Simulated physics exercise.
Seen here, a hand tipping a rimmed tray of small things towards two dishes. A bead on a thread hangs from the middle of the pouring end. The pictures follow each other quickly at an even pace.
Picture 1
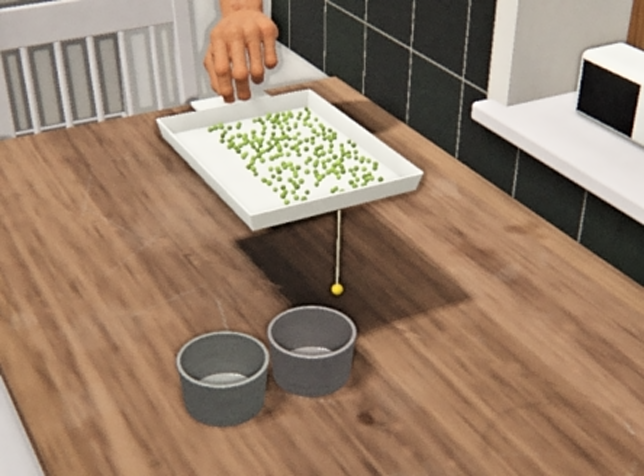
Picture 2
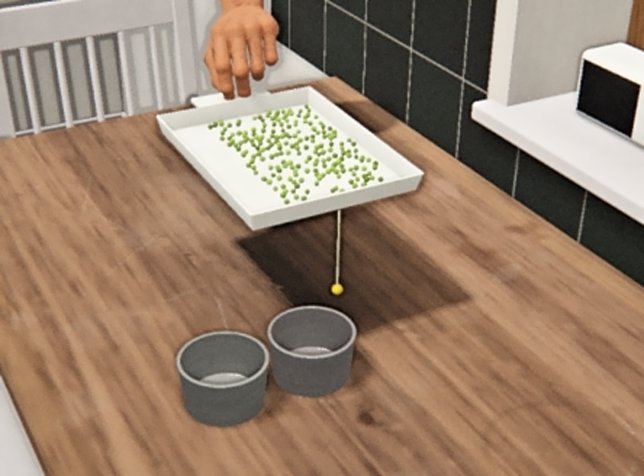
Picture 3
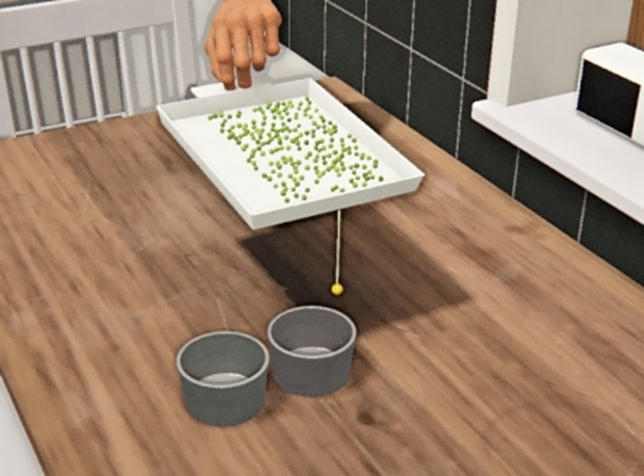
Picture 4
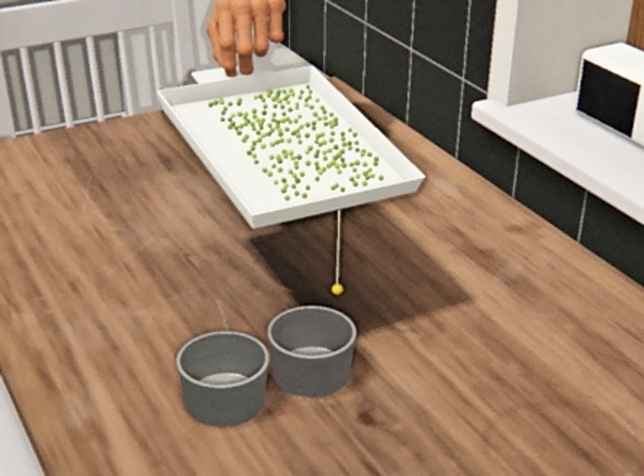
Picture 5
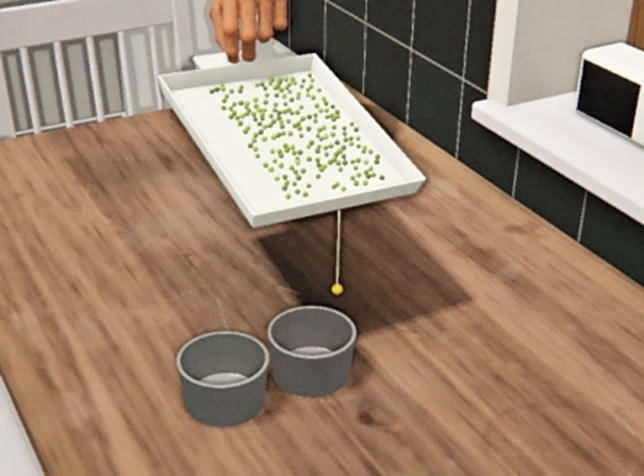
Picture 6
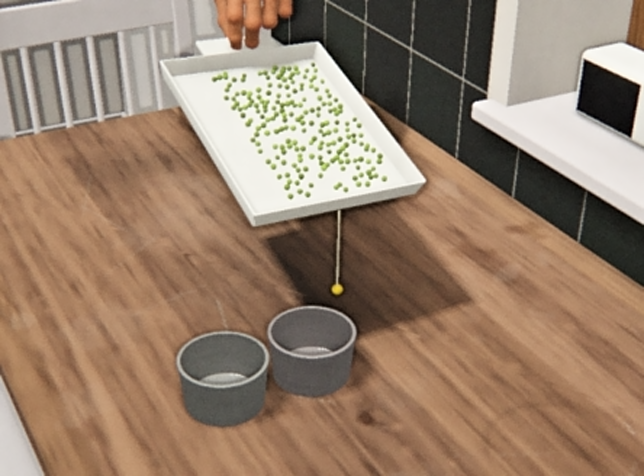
A hand held a white tray of small green peas above two grey dishes on a wooden table, then gradually raised the far end, while the near edge dipped slightly towards its right corner.
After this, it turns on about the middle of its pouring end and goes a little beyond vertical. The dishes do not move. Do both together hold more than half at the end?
The two hold only the smaller part of the load.
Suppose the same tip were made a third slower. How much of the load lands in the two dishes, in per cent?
Some 0 per cent.
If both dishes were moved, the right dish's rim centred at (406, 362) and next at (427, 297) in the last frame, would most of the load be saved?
First the smaller part, then above a half.
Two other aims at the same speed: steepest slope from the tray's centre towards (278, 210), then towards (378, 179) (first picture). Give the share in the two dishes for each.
In turn 30 and 0 in a hundred.
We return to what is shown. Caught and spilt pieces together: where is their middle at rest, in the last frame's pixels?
Close to (423, 356).
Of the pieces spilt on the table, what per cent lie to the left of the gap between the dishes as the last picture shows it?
Roughly 0 in a hundred.
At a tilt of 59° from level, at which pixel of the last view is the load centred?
Close to (376, 192).
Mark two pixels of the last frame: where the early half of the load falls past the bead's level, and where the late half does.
Early half (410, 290), late half (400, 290).
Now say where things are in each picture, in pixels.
The first picture shows corners of the pouring end at (253, 212) and (416, 172), level; middle of the load at (292, 148), dried peas; left dish at (242, 400); right dish at (332, 371); bead on its thread at (337, 289).
The second picture shows corners of the pouring end at (253, 212) and (417, 172), level; middle of the load at (292, 146).
The third picture shows corners of the pouring end at (254, 211) and (417, 173), tipped barely, lowest at the right corner; middle of the load at (293, 141).
The fourth picture shows corners of the pouring end at (255, 211) and (418, 175), tipped a little, lowest at the right corner; middle of the load at (293, 133).
The fifth picture shows corners of the pouring end at (256, 211) and (419, 177), tipped a little, lowest at the right corner; middle of the load at (295, 126).
The sixth picture shows corners of the pouring end at (257, 211) and (419, 179), tipped clearly, lowest at the right corner; middle of the load at (303, 123); left dish at (242, 400); right dish at (332, 371).
Soon, tray tipped steeply; most on the tray; a stray few outside both; a small part in the air.
A while on, tray tipped right over; most on the tray; about a quarter outside both; a small part in the air.
Towards the end, tray tipped past a quarter turn; a small part in the right dish; nearly all outside both.
Finally, tray tipped past a quarter turn; none in the left dish; a small part in the right dish; nearly all outside both.
